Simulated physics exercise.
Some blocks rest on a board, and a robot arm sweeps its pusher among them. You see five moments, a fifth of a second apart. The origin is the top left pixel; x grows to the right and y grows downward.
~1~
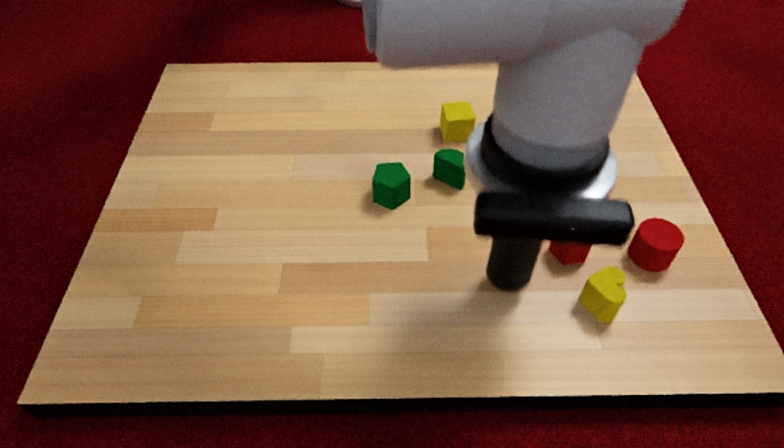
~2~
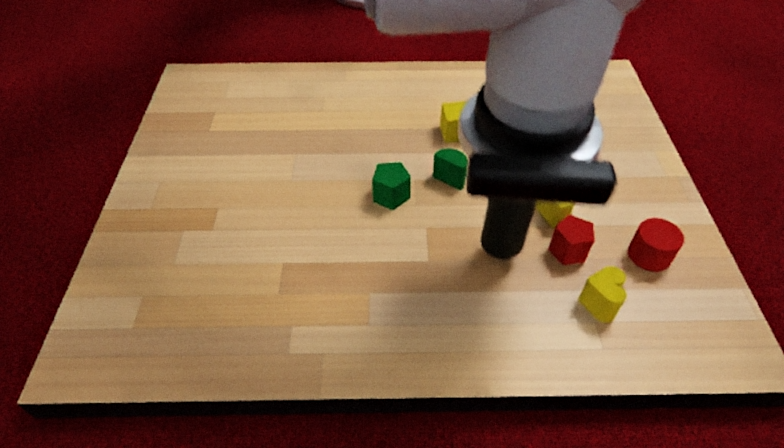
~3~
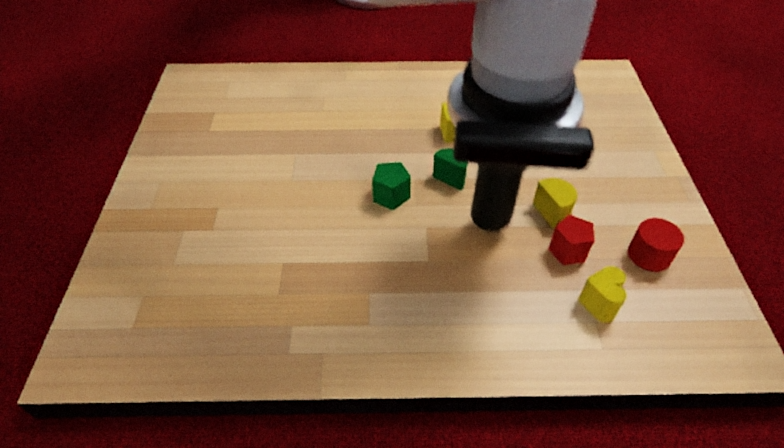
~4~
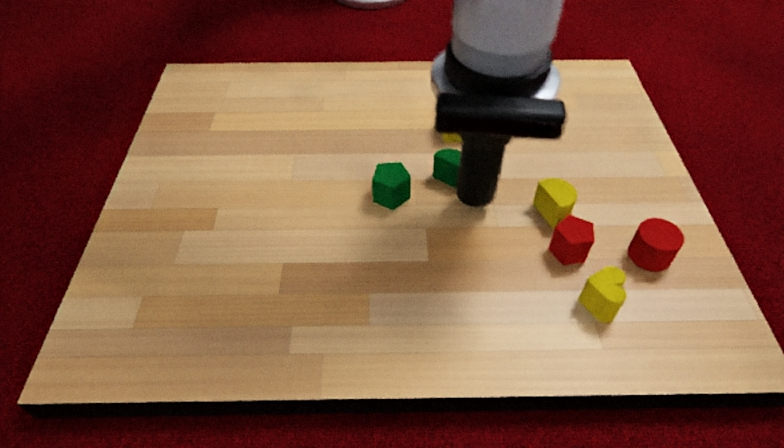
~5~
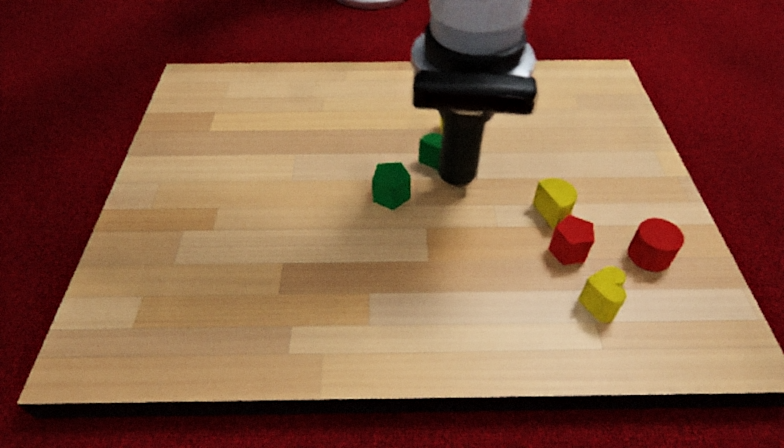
A light wooden board on a deep red cloth fills the view, seen from above at an angle by a still camera, with a white robot arm reaching in from the top. Two green blocks sit near a yellow one at upper centre, while two yellow and two red blocks cluster at right. The arm's black pusher sweeps up and leftward between them, then nudges the right-hand green block slightly up and left.
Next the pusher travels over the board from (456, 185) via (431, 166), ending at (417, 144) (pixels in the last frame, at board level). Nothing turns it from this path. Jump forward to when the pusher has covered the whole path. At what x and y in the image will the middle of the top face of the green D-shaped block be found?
It is going to be at (410, 100).
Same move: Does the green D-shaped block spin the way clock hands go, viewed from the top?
Yes, that is what happens.
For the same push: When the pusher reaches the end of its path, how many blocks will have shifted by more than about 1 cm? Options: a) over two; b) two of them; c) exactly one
c: Exactly one.
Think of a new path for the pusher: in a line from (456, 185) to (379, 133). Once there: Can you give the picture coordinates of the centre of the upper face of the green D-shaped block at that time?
It sits at (402, 100).
What follows on the original path. Halfway along, pusher (431, 153); green D-shaped block (419, 121), turned 20° clockwise.
At the end, pusher (418, 132); green D-shaped block (410, 100), turned 35° clockwise; yellow four-sided block not moved.
